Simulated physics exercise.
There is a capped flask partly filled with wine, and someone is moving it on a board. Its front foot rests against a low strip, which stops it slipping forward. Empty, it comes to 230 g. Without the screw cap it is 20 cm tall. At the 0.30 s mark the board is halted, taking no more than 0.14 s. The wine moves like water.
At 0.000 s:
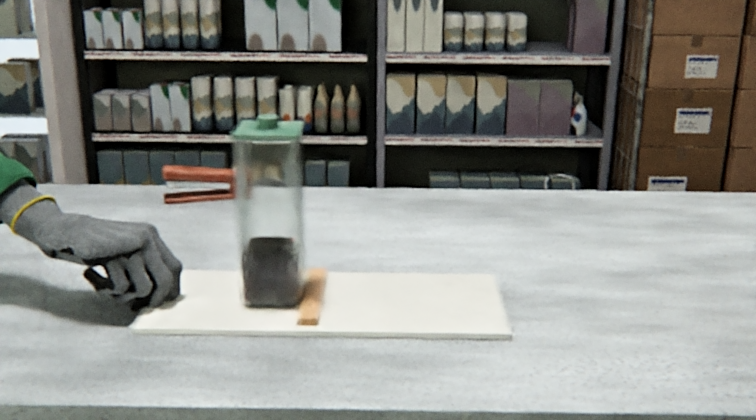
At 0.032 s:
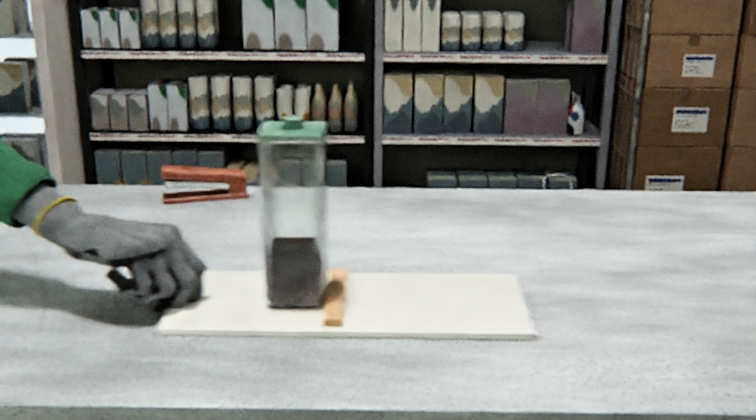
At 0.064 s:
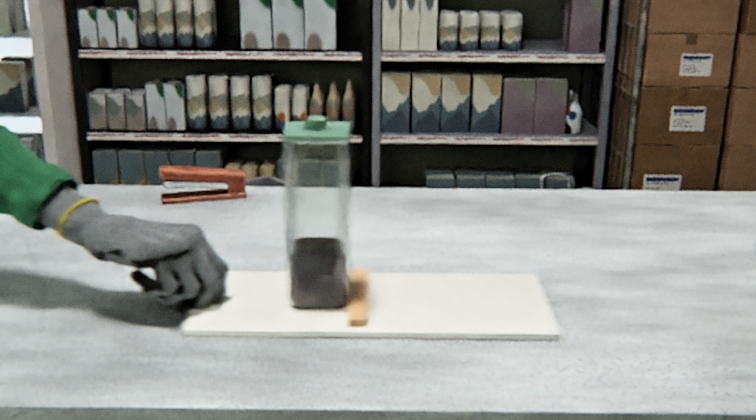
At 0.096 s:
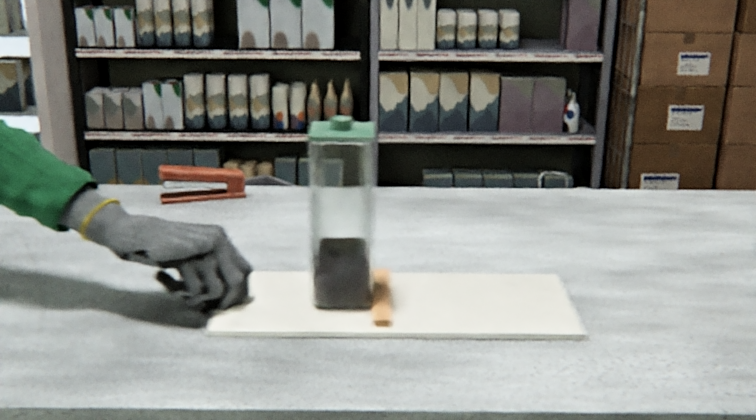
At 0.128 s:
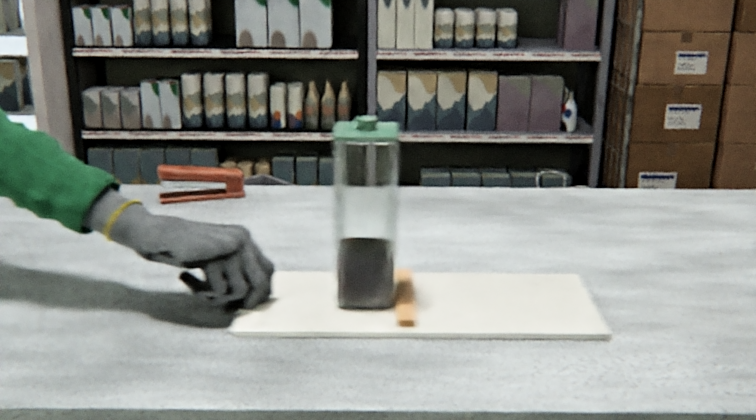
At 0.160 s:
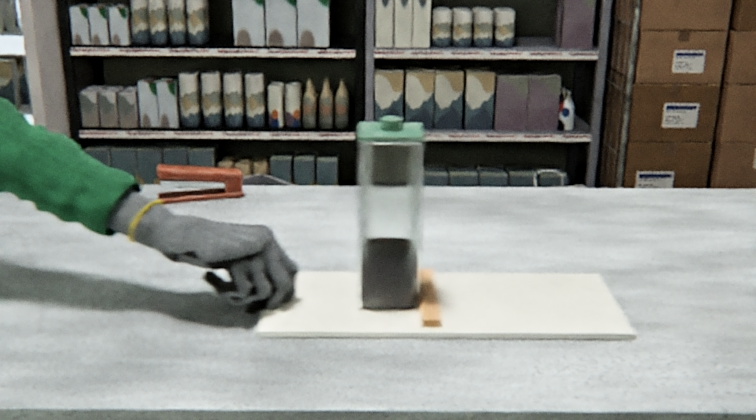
On a pale counter in front of stocked shelves and stacked boxes, a gray-gloved hand slides a white board to the right, carrying an upright clear flask with a green cap and dark contents behind a low wooden strip.
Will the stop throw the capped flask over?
Tip-over avoided.
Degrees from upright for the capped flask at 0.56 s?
It leans about 16° from upright.
After 0.44 s the board moves at 0.00 m/s; the capped flask leans 8°.
After 0.56 s the capped flask leans 16°.
After 0.72 s the capped flask stands where it began.
After 0.94 s the capped flask stands where it began.
In the end the capped flask stands where it began.
